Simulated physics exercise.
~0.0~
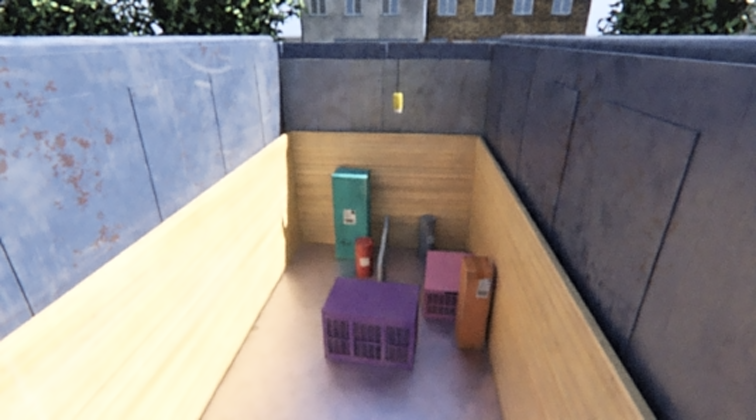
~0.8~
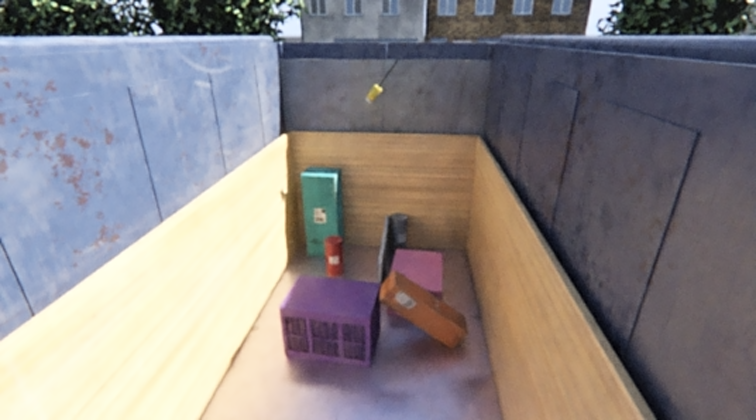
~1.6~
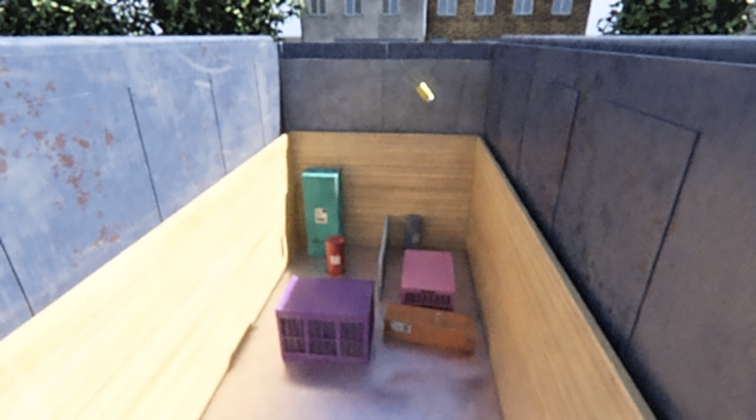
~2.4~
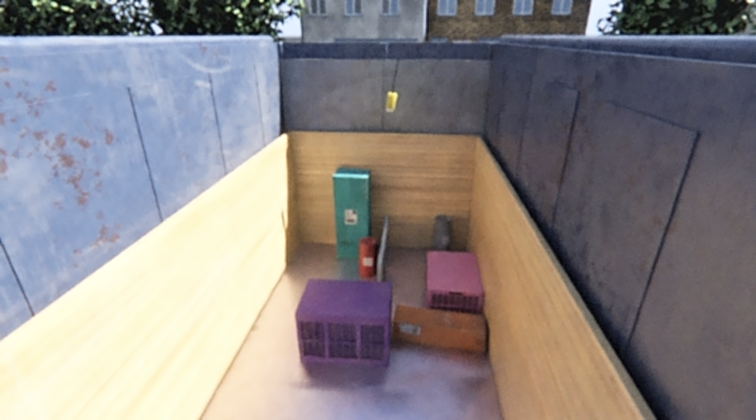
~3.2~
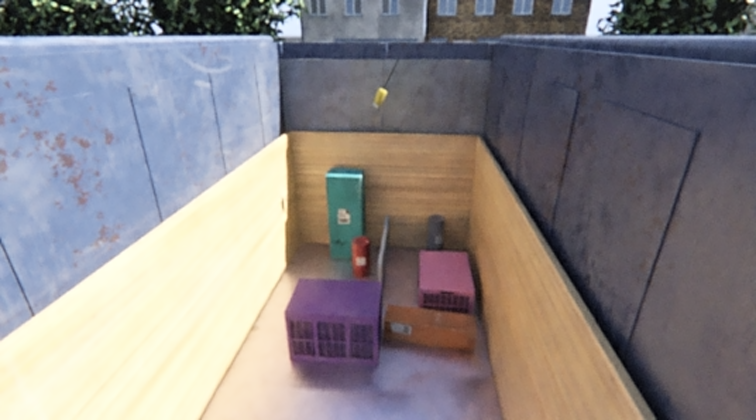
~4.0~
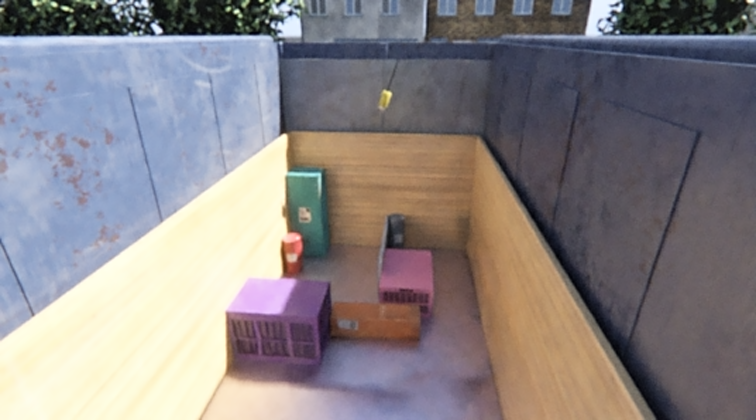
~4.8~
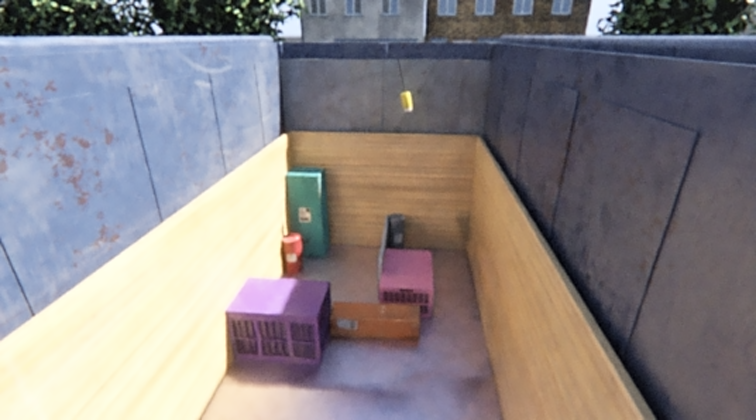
Boxes, chests and canisters sliding left, right, then left again in a van's load bay, the orange box toppling onto its side.
